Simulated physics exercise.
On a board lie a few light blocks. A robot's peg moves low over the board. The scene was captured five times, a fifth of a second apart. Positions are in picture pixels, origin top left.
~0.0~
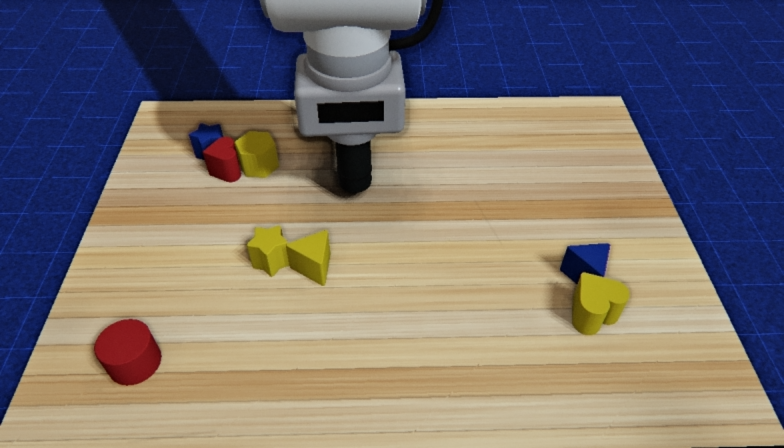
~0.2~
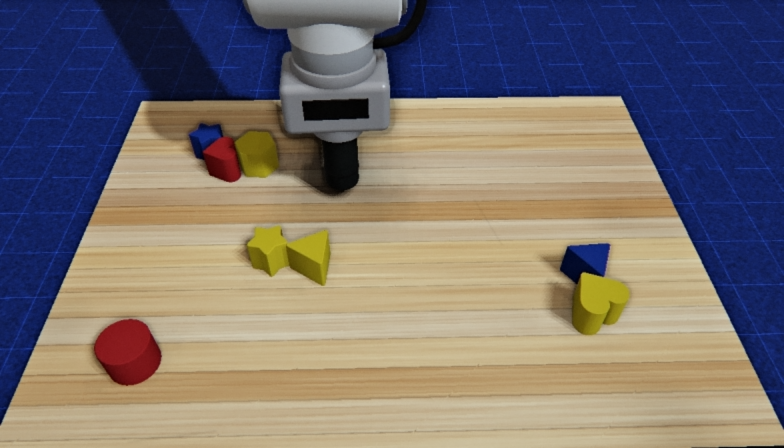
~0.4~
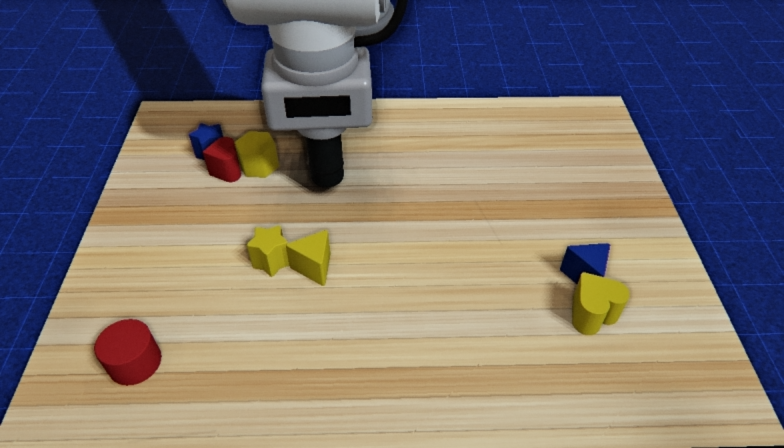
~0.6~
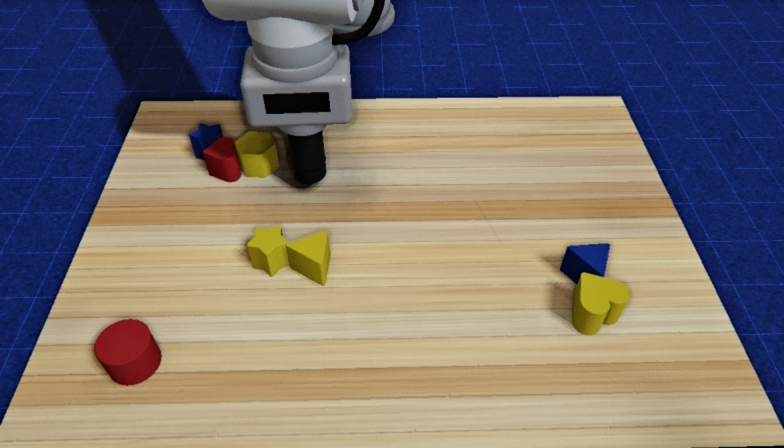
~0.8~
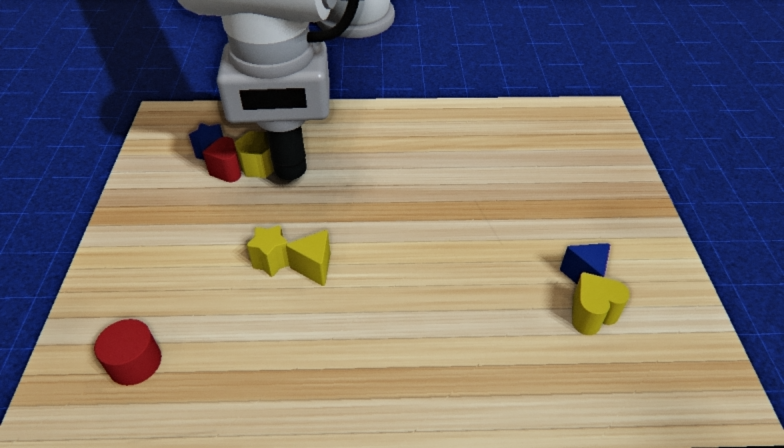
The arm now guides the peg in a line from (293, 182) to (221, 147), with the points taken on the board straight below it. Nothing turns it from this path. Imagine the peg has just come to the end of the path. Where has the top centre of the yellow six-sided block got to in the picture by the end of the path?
The spot you're after is about (193, 112) in the image.
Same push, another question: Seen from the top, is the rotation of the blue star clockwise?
No.
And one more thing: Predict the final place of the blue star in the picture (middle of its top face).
The middle of the upper face of the blue star will lie at about (169, 127) in the picture.
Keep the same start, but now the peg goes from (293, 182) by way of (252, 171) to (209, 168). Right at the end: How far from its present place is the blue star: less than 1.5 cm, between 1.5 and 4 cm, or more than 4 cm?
1.5-4 cm.
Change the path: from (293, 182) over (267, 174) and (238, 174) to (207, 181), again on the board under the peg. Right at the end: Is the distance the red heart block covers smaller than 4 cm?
No, I don't think so.
What follows on the original path. One third of the way, peg at (265, 158); red heart block at (213, 148), turned 25° anticlockwise; yellow six-sided block at (239, 134).
Two thirds of the way, peg at (241, 147); blue star at (183, 128); red heart block at (210, 148), turned 45° anticlockwise; yellow six-sided block at (215, 123).
At the end, peg at (218, 135); blue star at (169, 127), turned 45° anticlockwise; red heart block at (210, 148), turned 45° anticlockwise; yellow six-sided block at (193, 112).
